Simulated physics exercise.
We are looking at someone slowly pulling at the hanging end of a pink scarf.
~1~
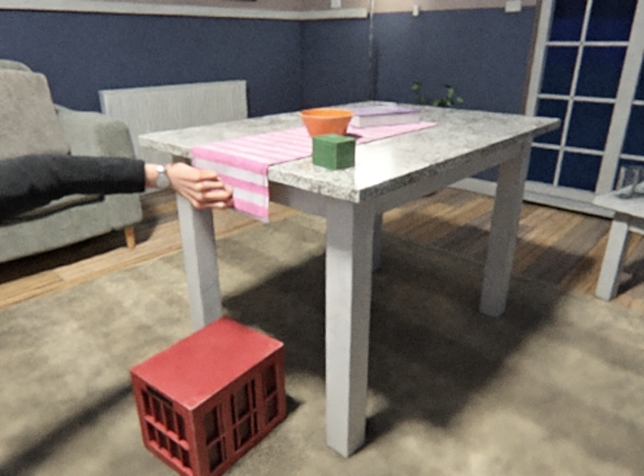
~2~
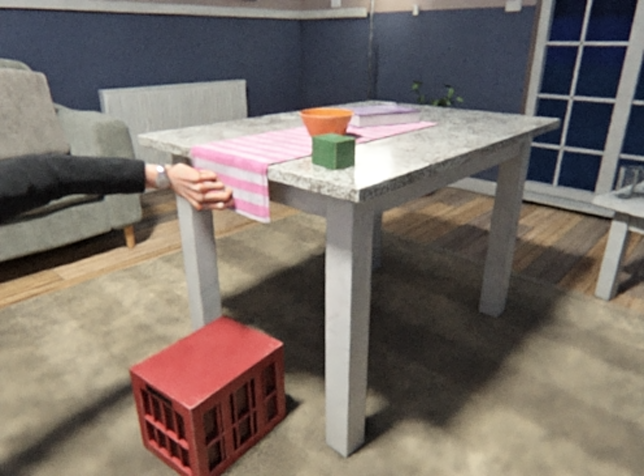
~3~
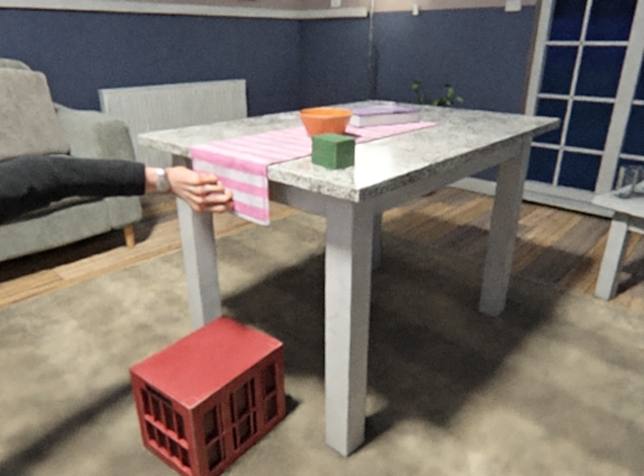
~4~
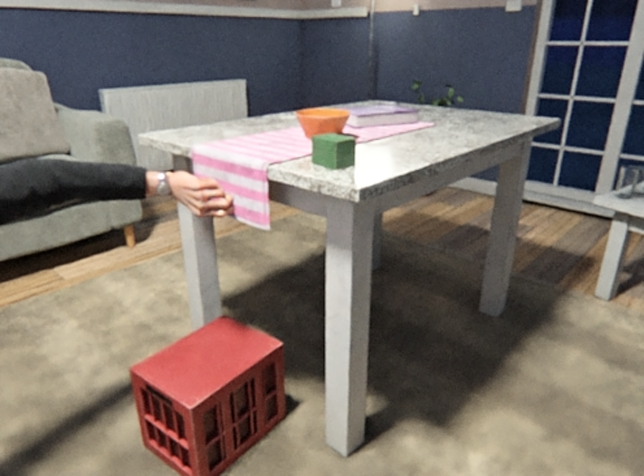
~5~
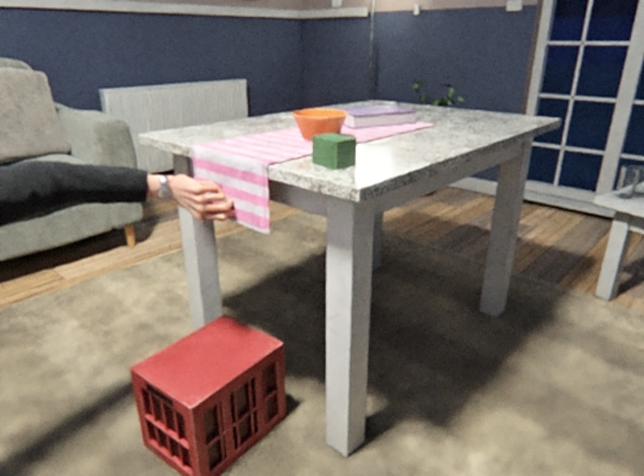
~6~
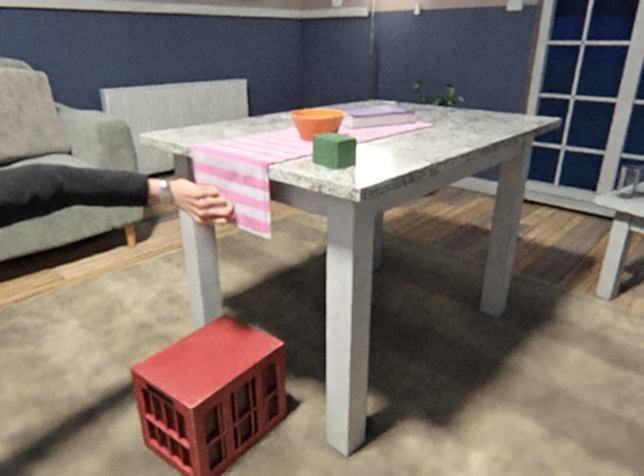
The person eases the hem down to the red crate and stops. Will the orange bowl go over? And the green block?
Outcome: The orange bowl falls off; the green block remains up there.
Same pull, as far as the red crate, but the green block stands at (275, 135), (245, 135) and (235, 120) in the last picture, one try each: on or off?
In the first case it falls off; in the second case it goes over the edge; in the third case it stays on.
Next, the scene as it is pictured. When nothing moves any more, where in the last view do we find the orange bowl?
Its middle is at (210, 331).
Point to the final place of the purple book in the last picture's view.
Its middle is at (299, 130).
Then, 0.50 s past the final frame, hem going down; bowl carried along near (298, 130); block still.
Then, 1.26 s past the final frame, hem going down; bowl carried along near (265, 137); block still.
Then, 2.04 s past the final frame, hem going down; bowl over the edge; block still.
When it is over, hem on the crate; bowl down below near (210, 330); block still. The orange bowl goes over the edge and the green block keeps clear of the edge.
